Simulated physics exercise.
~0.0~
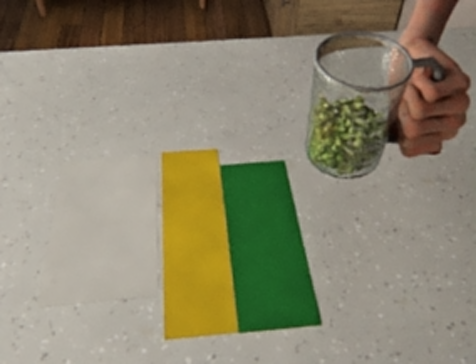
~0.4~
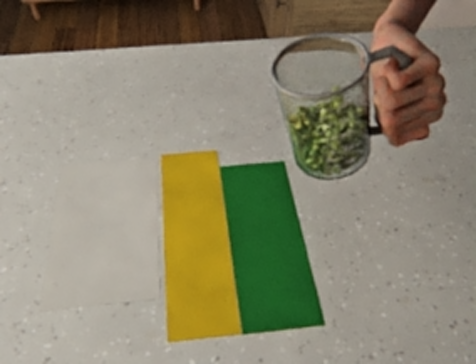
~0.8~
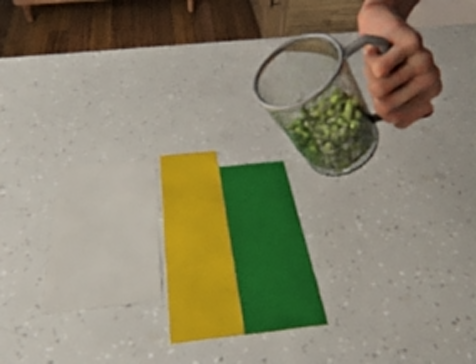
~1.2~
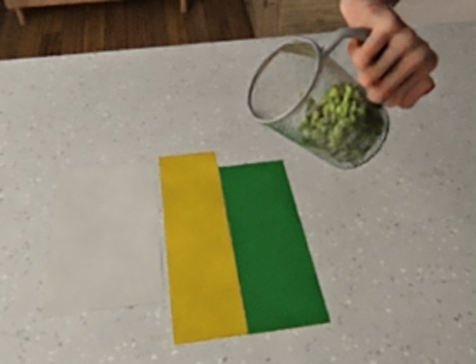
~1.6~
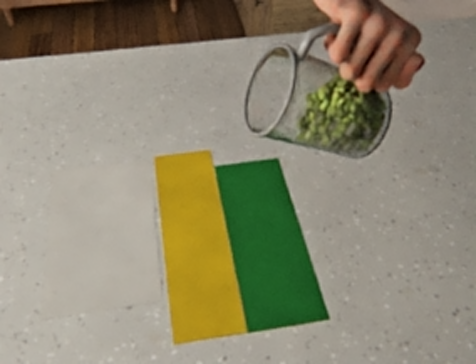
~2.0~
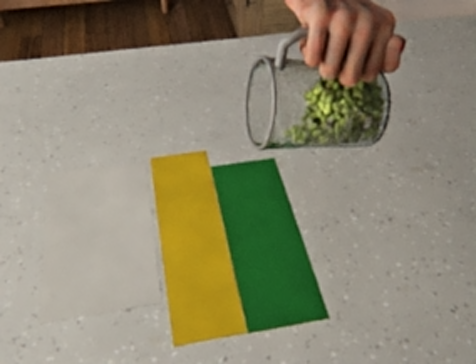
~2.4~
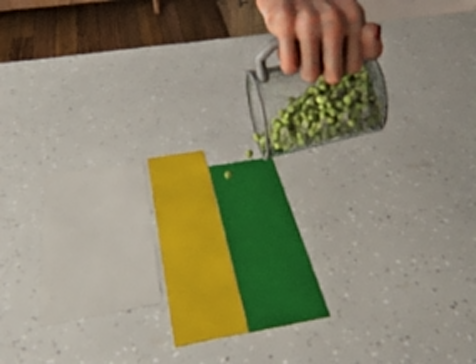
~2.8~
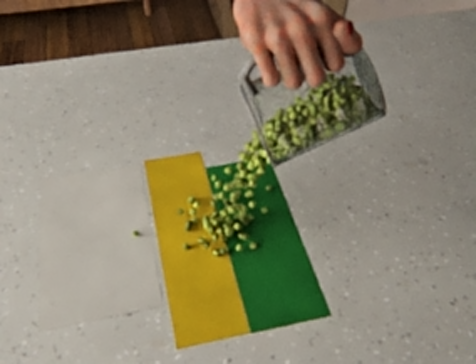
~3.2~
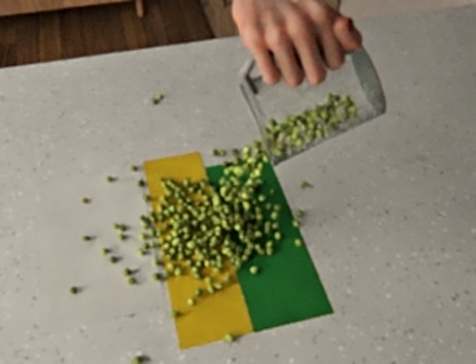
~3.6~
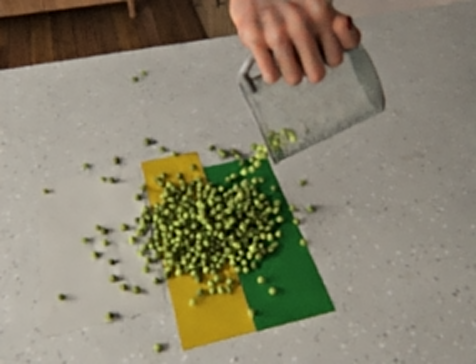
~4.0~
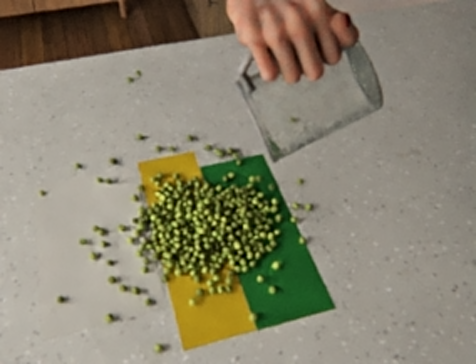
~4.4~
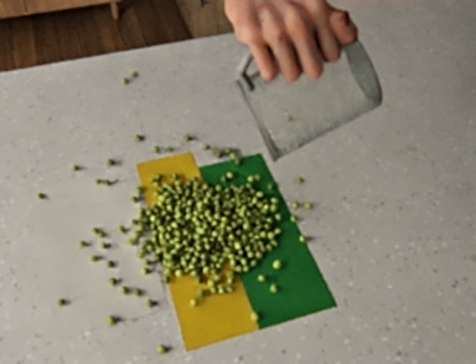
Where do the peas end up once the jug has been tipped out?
Most of them end up on the yellow and green mats, each holding a large share. Only small shares land on the whitish sheet to the left and on the bare table around the mats.
On a pale speckled tabletop, seen from above at an angle with a wooden floor beyond, a yellow mat lies beside a green one, with a faint whitish sheet to their left. At the upper right, a hand holds a clear jug of green peas by its handle. The hand carries the jug left while tipping it onto its side, as the view drifts slightly. Peas trickle from the rim, then pour out in a rush and spread over both coloured mats. The jug stays tilted as it empties, leaving a heap across yellow and green and strays scattered around, mostly to the left.
